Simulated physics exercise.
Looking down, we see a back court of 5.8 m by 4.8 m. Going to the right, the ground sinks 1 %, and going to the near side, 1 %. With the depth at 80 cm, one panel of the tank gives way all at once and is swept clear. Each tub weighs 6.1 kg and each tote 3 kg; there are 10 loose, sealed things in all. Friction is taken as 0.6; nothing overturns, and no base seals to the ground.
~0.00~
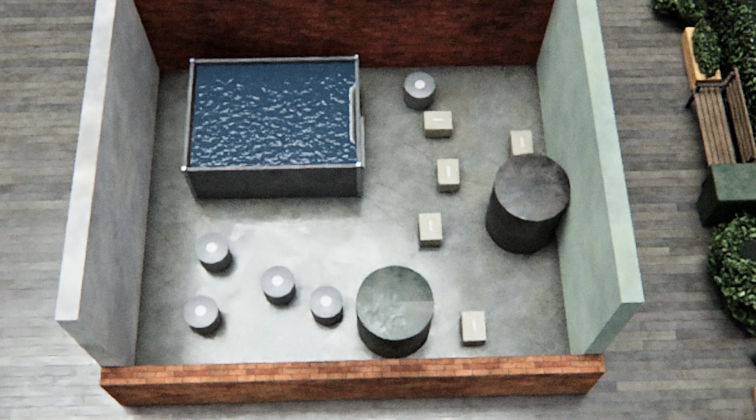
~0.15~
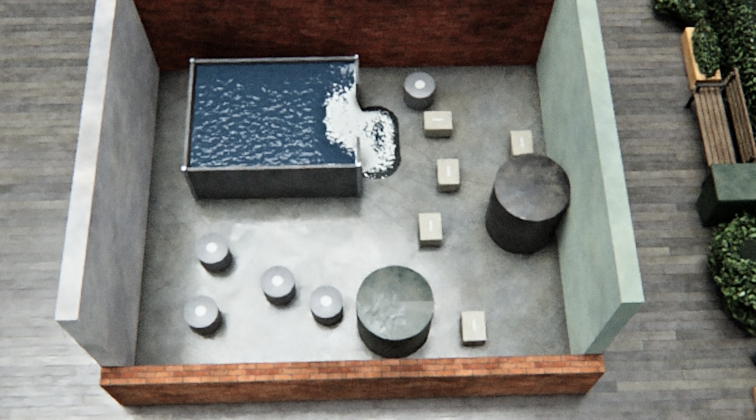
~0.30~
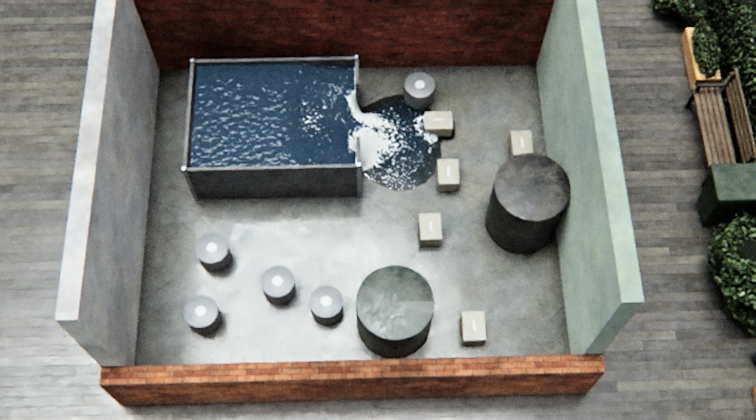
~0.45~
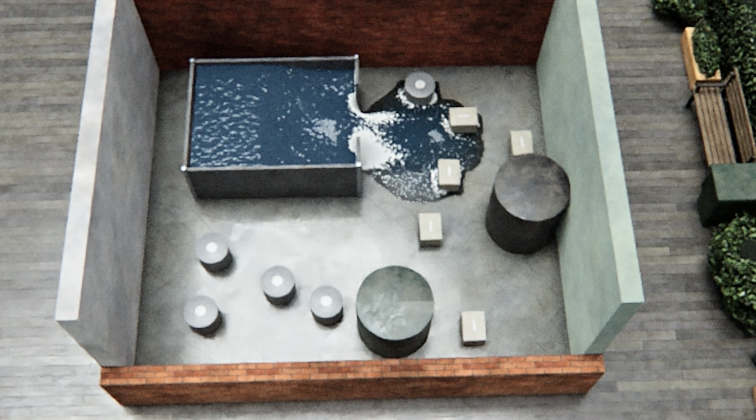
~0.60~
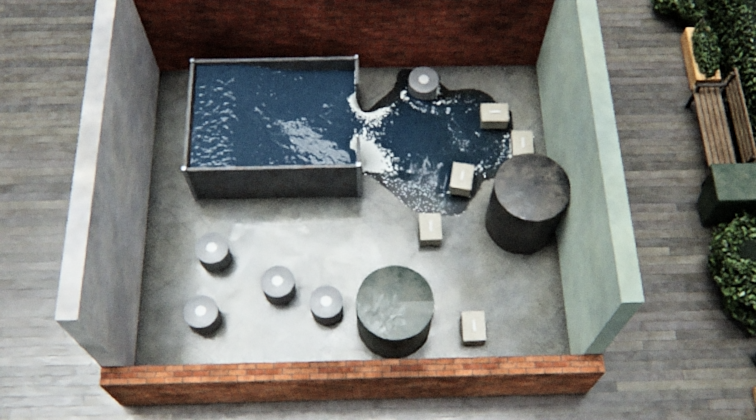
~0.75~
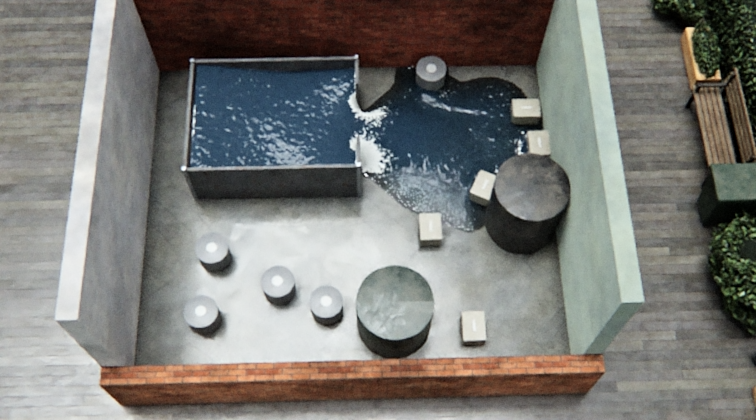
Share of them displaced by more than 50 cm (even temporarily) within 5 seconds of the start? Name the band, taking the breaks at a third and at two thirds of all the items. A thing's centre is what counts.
I expect that share to be moderate, a third to two thirds.
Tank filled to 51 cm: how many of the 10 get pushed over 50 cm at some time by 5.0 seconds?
4.
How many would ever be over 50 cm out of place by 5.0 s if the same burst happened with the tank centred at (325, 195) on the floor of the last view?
The count would be 5.
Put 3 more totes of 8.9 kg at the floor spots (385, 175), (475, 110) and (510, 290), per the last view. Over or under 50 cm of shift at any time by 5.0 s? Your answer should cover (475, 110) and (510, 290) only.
One by one I'd say farther than that and farther than that.
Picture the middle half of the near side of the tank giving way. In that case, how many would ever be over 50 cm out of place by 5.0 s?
Then 7 of them would.
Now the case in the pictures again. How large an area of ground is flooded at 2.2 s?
Roughly 14 m2 of it is wet.
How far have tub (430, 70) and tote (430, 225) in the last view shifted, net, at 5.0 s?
In turn: 40 cm, 200 cm.
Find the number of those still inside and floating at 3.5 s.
The count is 6.
After 1.1 s 3 of 10 are over 50 cm from their spots; 4 afloat.
After 2.2 s 4 of 10 are over 50 cm from their spots; 4 afloat.
After 3.5 s 5 of 10 are over 50 cm from their spots; 6 afloat.
After 5.0 s 4 of 10 are over 50 cm from their spots, and 5 have been at some point; 6 afloat.
